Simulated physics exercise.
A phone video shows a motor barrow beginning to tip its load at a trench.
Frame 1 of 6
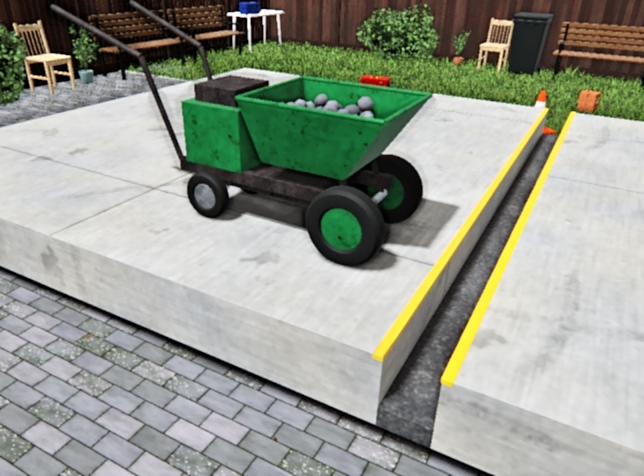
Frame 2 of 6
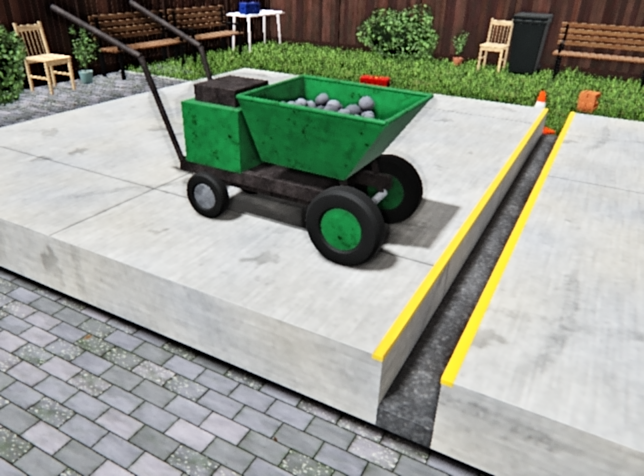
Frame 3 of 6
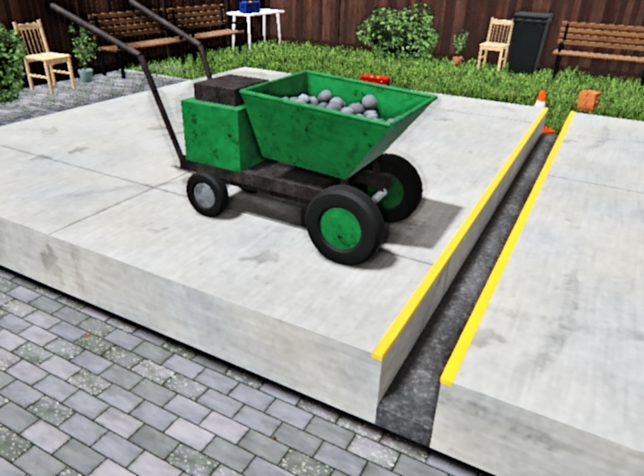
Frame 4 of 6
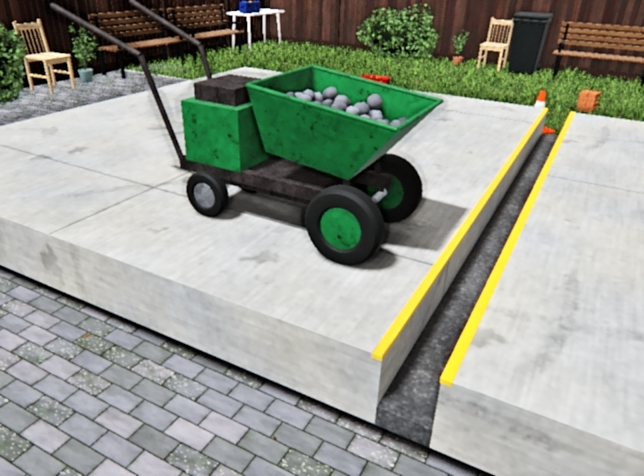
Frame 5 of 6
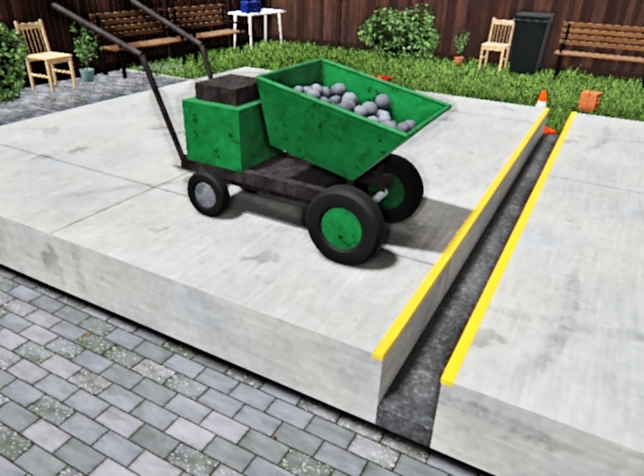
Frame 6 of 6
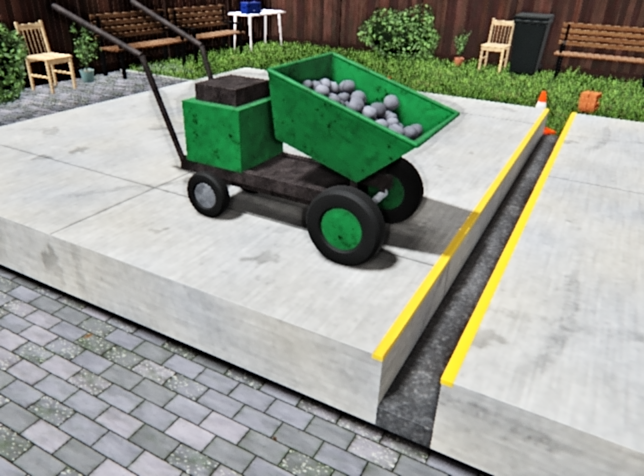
A green motor barrow loaded with round grey cobbles stands on a concrete slab beside a narrow, yellow-edged trench, its skip level at first. The skip then tilts gradually forward to the right, its lip dipping and its back rising, until it is clearly tipped, while the wheels stay still.
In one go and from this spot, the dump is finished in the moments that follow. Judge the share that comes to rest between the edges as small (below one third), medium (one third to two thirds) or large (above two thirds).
The share is medium, from one third to two thirds.
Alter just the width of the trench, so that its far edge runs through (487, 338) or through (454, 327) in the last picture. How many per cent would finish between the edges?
Lab note: Case 1 around 80 %, case 2 20 %.
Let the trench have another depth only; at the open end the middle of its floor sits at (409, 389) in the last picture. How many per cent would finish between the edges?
Estimated share: Approx. 50 %.
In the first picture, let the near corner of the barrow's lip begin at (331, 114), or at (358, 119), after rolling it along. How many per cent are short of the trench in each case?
Position 1: Near 20 %; position 2: Near 0 %.
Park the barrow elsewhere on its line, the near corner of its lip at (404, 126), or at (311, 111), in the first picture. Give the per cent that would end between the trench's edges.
That works out to 10 per cent for the first position and 40 per cent for the second.
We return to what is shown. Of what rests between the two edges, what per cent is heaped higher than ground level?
About 5 %.
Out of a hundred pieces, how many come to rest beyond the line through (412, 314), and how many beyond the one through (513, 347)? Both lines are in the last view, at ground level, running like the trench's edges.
In order, some 100 % then some 20 %.
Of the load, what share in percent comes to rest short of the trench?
Share: Near 0 %.
Shortly afterwards, skip tipped steeply; the whole lot in the skip.
Next, skip tipped right over; the bulk in the skip; only a few in or heaped over the trench; a little beyond it.
Some moments later, skip tipped right over; near a quarter in the skip; near a third in or heaped over the trench; near a third beyond it.
In the end, skip tipped right over; only a few in the skip; near half in or heaped over the trench; near a third beyond it.
